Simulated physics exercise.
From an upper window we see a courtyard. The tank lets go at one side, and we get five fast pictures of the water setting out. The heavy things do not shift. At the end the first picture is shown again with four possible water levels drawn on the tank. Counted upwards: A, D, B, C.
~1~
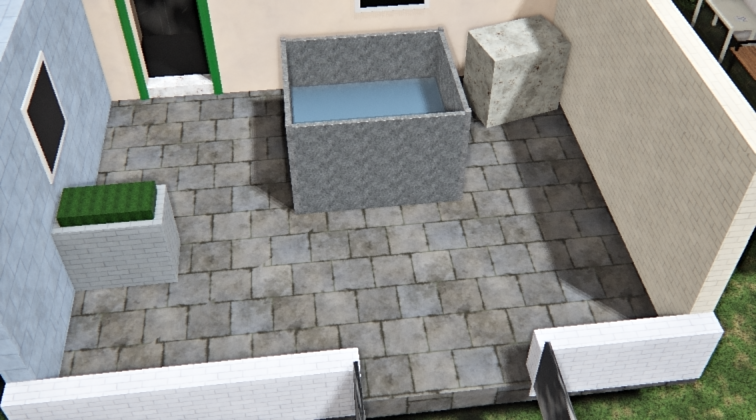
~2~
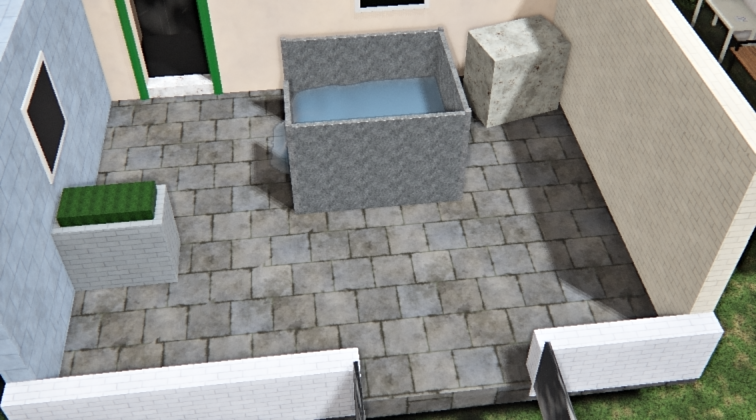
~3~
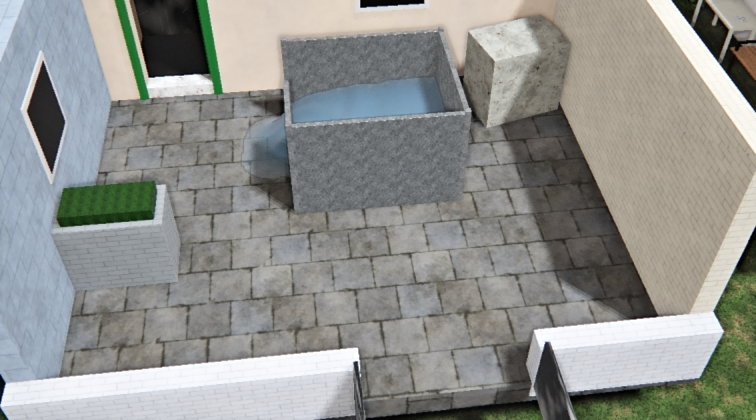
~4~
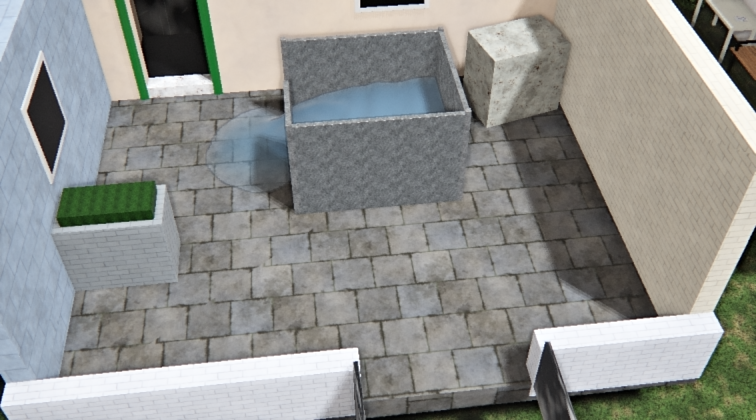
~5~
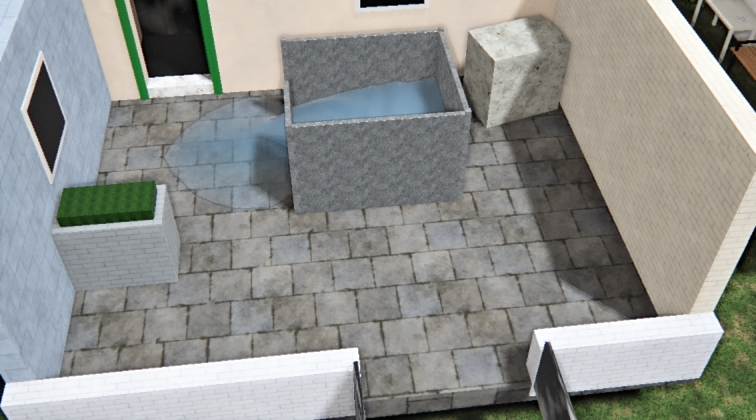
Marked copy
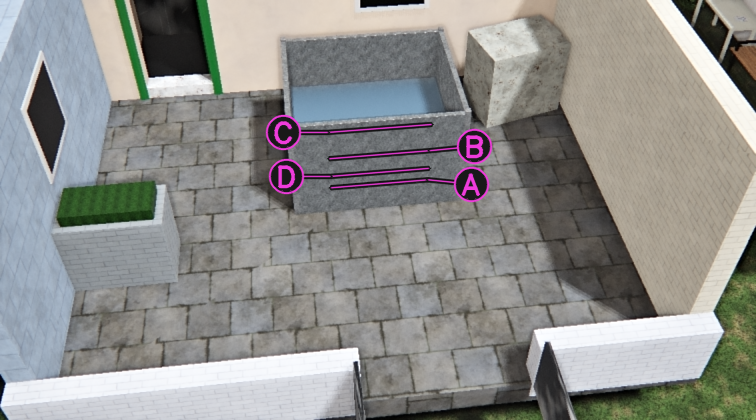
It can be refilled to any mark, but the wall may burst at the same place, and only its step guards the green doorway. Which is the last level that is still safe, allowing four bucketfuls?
The limit is D.
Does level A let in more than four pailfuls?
No, not at all.
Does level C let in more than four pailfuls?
Yes, it does.
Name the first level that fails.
That would be B.
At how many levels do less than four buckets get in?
Two of the four.
On the marked copy, A at (379, 183); B at (379, 154); C at (379, 128); D at (379, 172); from the bottom up A, D, B, C.
For level A, a splash gets over, under a bucket.
For level B, some 15 bucketfuls get in.
For level C, dozens of bucketfuls pour in.
For level D, a bucket or two gets in.
